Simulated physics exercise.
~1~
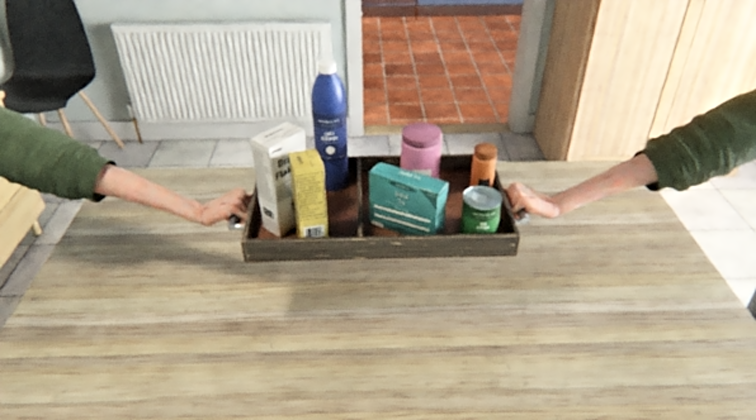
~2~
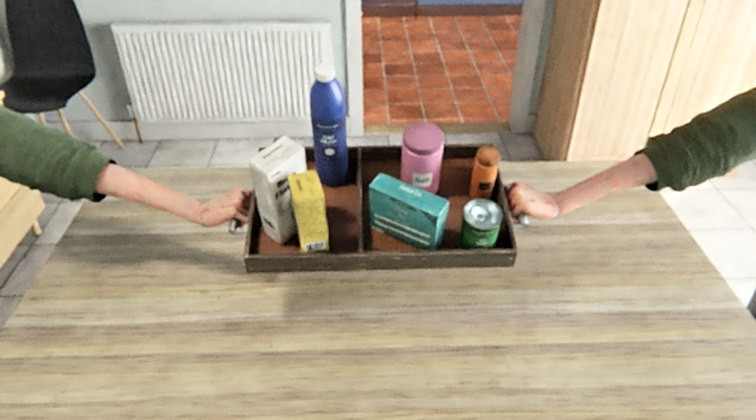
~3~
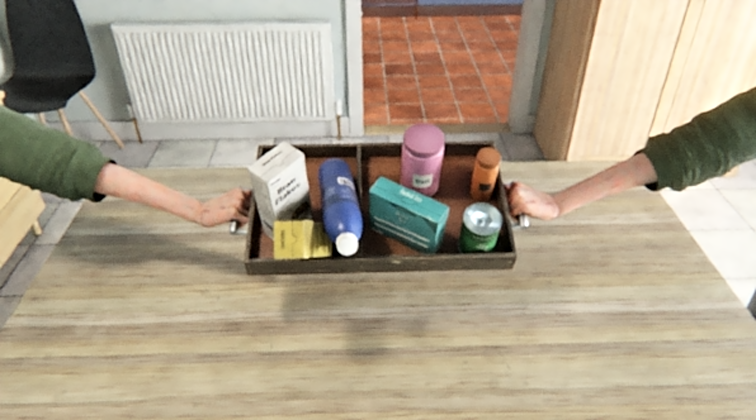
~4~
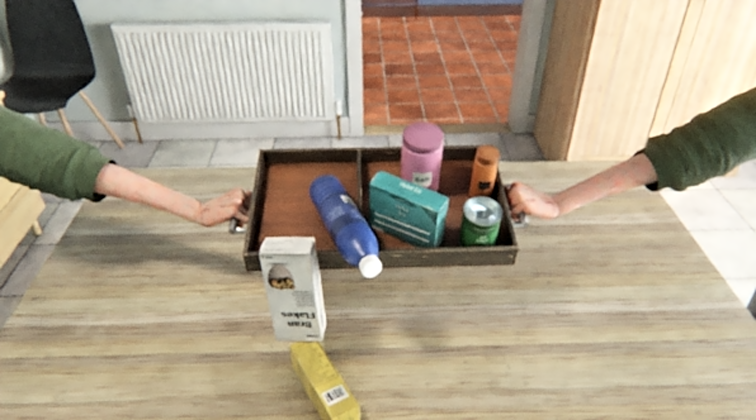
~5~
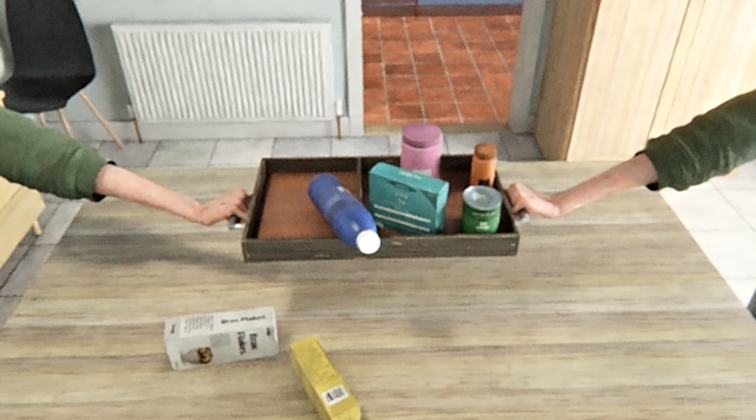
A hand-held tray tips forward and levels, toppling a blue bottle and spilling two cartons.
